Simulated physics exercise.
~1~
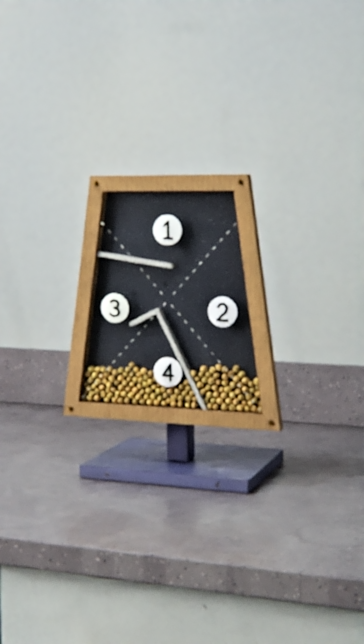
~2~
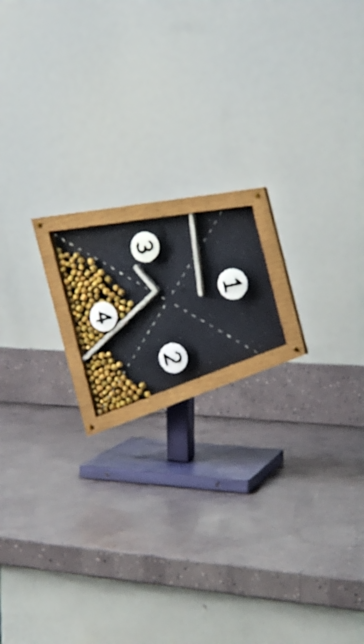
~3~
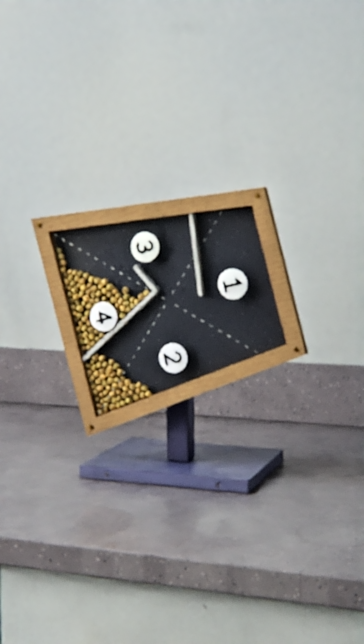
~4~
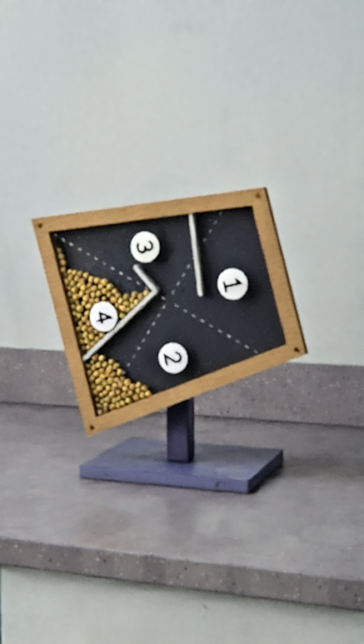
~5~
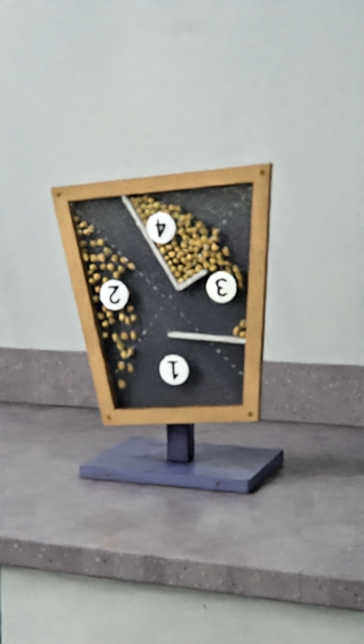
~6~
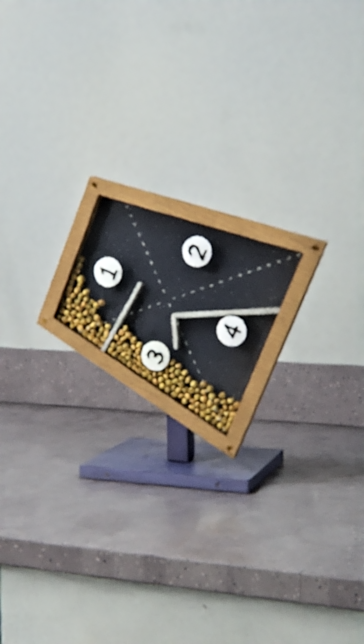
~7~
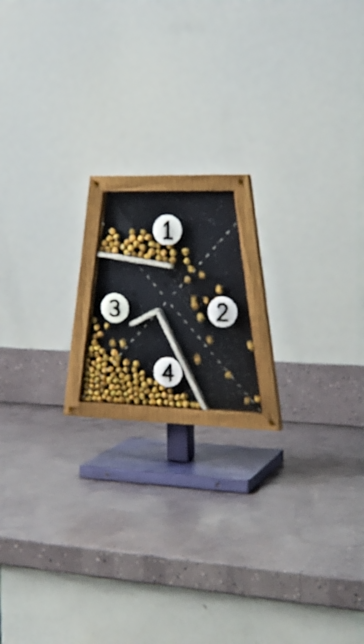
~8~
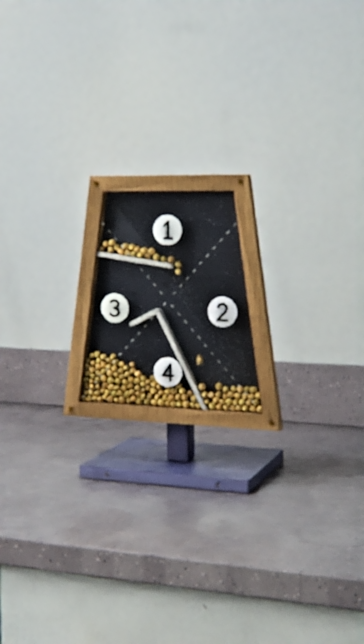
In this clip, a framed, clear-faced case of small golden beads on a purple stand turns partway clockwise, pauses, then continues around until upright again, its beads tumbling past the inner bars and ending mostly along the bottom, with a few left on the upper left ledge.
